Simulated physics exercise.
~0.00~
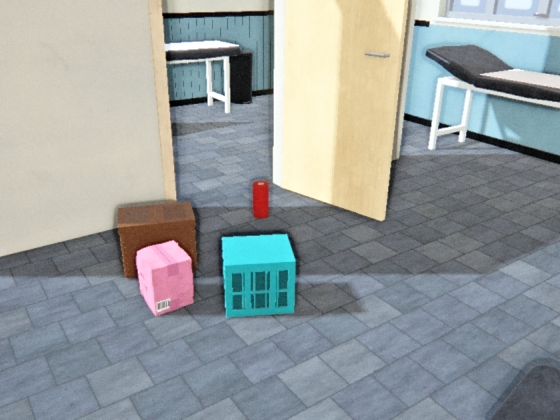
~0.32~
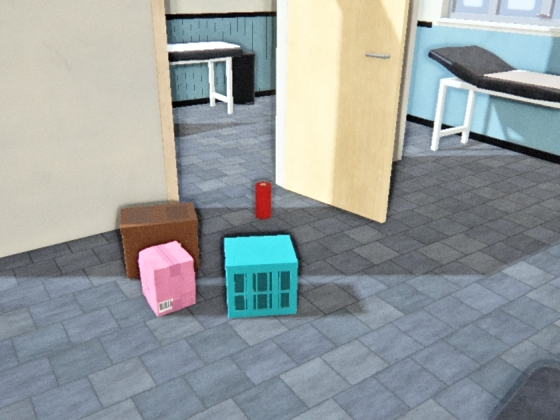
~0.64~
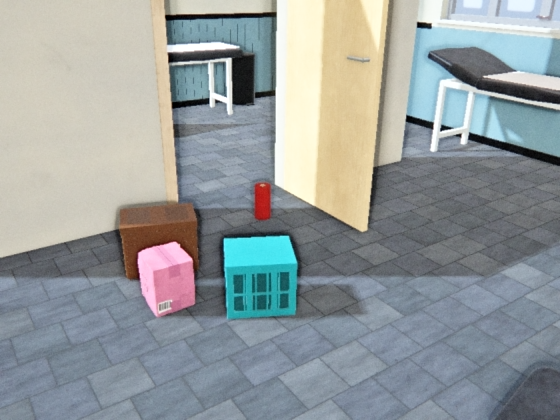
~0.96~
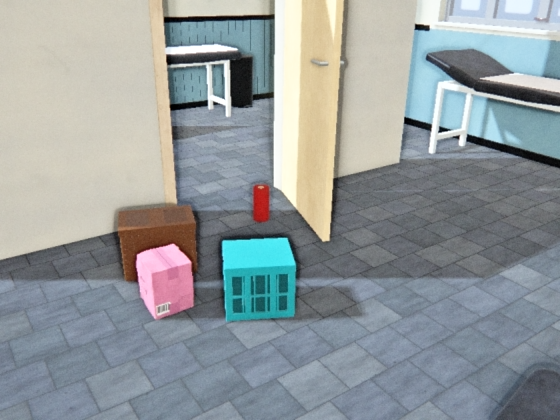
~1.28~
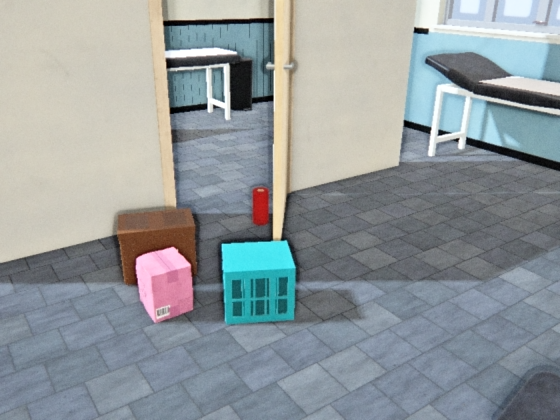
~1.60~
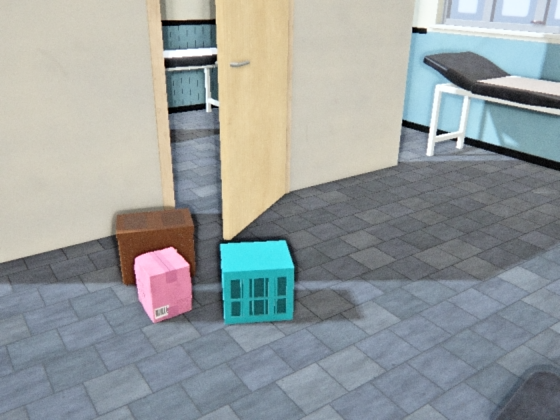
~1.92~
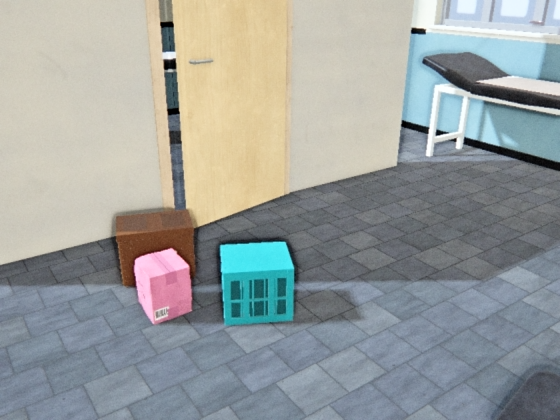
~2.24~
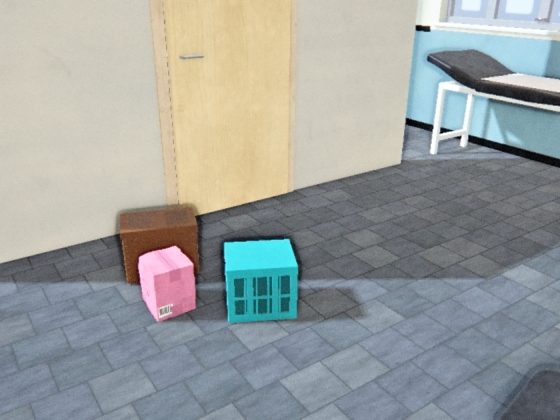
Wooden door swinging leftward until fully shut, hiding a red roll in the doorway, as brown, pink and turquoise boxes stay put.
